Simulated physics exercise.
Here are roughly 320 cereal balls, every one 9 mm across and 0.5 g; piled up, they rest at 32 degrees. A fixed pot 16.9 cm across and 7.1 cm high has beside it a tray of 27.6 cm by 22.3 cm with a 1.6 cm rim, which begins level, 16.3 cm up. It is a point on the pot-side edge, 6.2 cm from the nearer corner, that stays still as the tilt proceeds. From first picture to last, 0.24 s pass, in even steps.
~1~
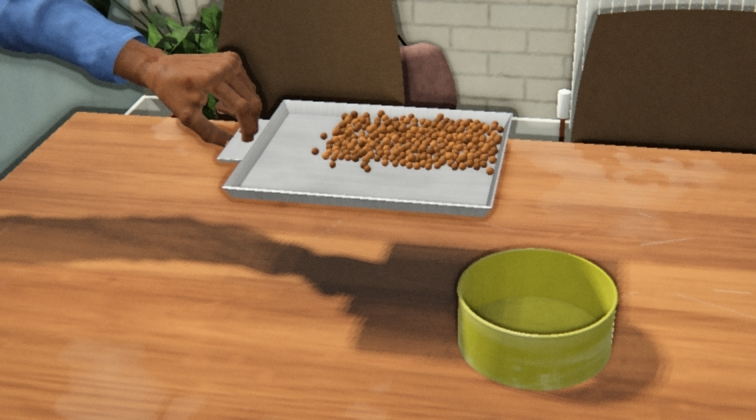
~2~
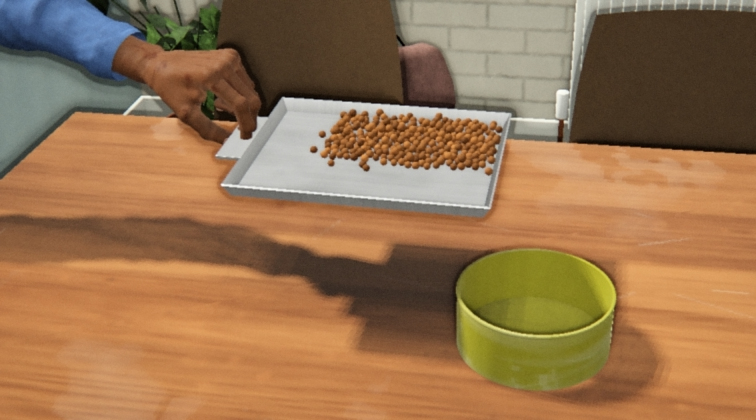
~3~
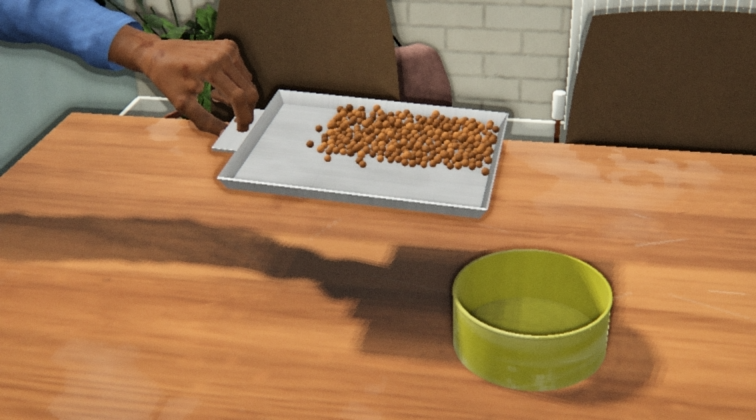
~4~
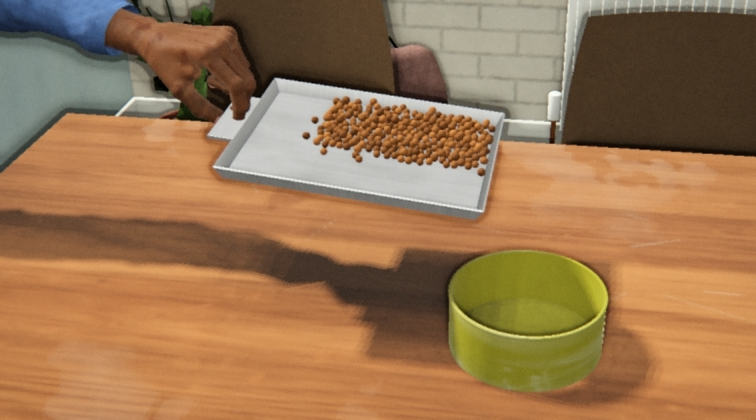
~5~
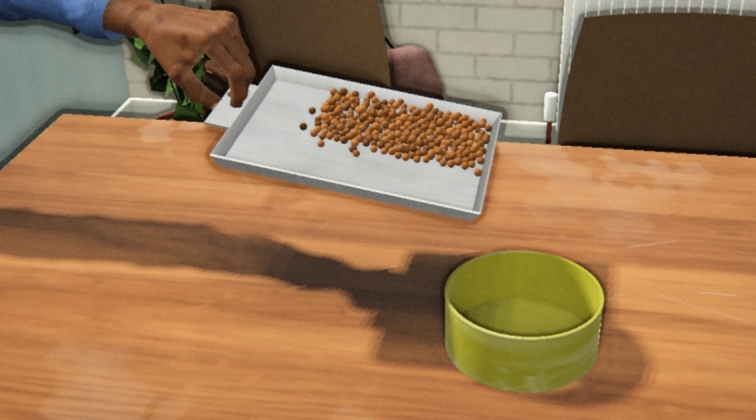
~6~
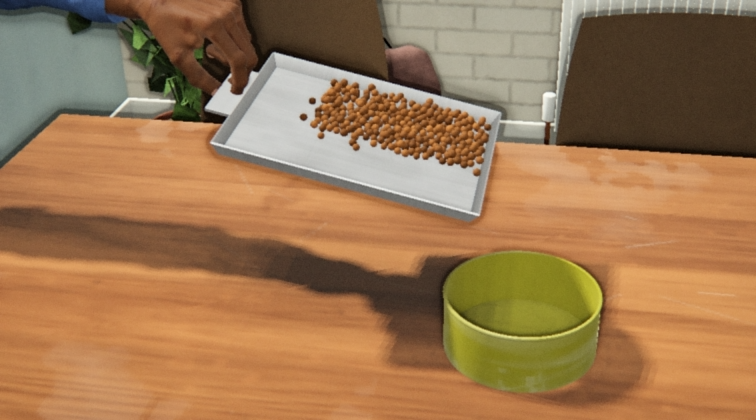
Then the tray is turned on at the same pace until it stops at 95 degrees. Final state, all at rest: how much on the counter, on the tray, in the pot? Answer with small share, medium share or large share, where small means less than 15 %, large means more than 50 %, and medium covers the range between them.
Counter - medium share; tray - small share; pot - large share.
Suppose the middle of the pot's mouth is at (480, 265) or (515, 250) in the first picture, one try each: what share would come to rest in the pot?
Around 55 per cent, then around 70 per cent.
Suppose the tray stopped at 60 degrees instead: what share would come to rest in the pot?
You'd end up with some 35 % in the pot.
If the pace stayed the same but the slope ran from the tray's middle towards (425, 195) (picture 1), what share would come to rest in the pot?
Roughly 85 % of the pieces.
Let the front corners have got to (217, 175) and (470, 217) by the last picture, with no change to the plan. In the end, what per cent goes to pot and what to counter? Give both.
Pot: 60, counter: 40.
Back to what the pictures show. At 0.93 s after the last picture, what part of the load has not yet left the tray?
40%, roughly.
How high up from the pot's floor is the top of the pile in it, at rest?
Height: Approx. 2.0 cm.
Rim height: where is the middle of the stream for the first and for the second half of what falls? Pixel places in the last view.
I'd mark about (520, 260) for the first half, then (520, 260) for the second.
Then, 0.56 s after the last picture, tilt 52 degrees; the tray holds 95 %, the pot 0 %.
Then, 0.93 s after the last picture, tilt 78 degrees; the tray holds 40 %, the pot 25 %.
Then, 1.39 s after the last picture, tilt 95 degrees; the tray holds 0 %, the pot 60 %.
In the end, counter 40 %, tray 0 %, pot 60 %.
